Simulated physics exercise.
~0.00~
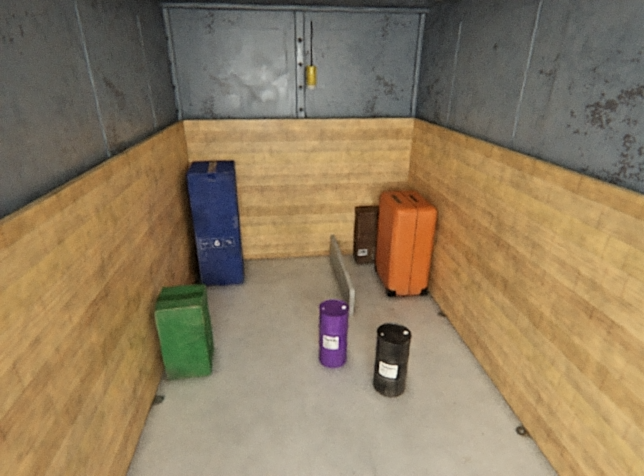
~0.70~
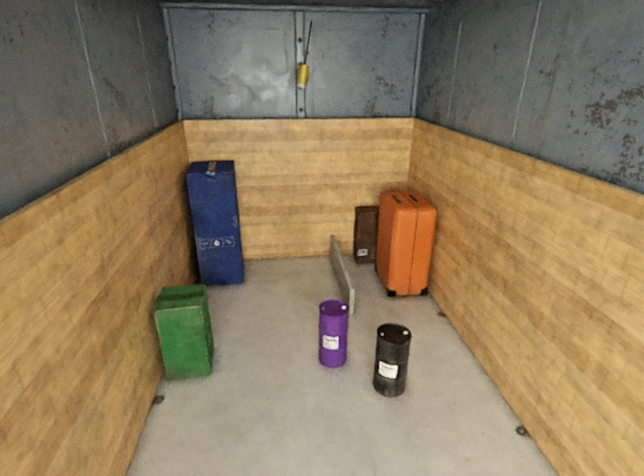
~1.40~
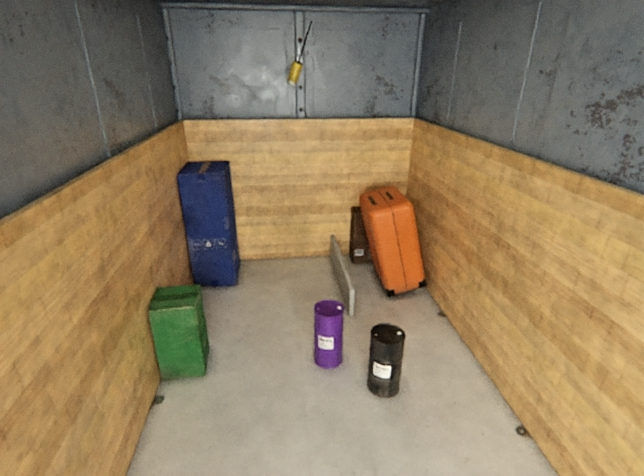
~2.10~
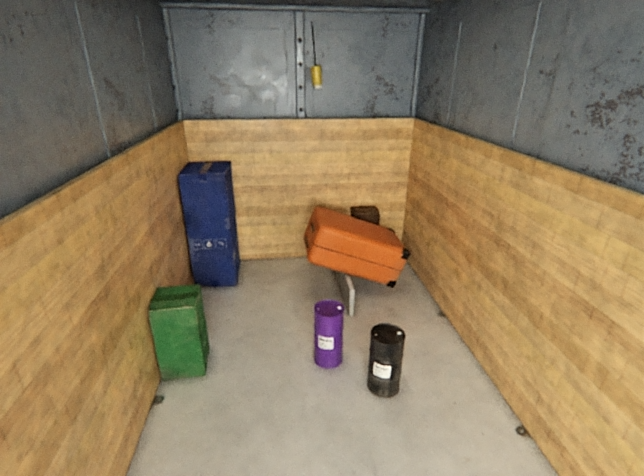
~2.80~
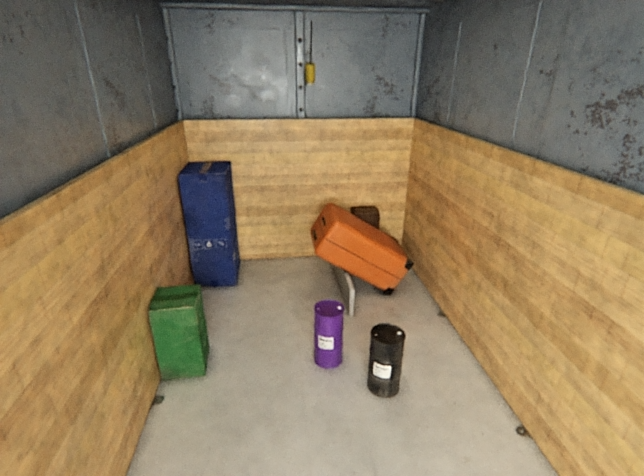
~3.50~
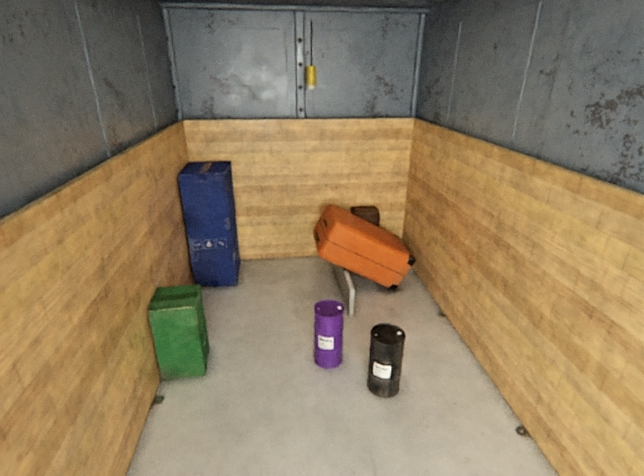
An orange suitcase stands near the right wall of a van's load bay, seen from the rear towards the bulkhead. A tall blue box and a green box stand on the left, purple and black canisters in the middle, and a brown box behind the suitcase, beside a low grey board. The yellow hanging lamp swings, and the suitcase leans left while the canisters and green box shift slightly. The suitcase then topples left onto the board and rocks a little. It ends lying tilted across the board, with the other things still upright.
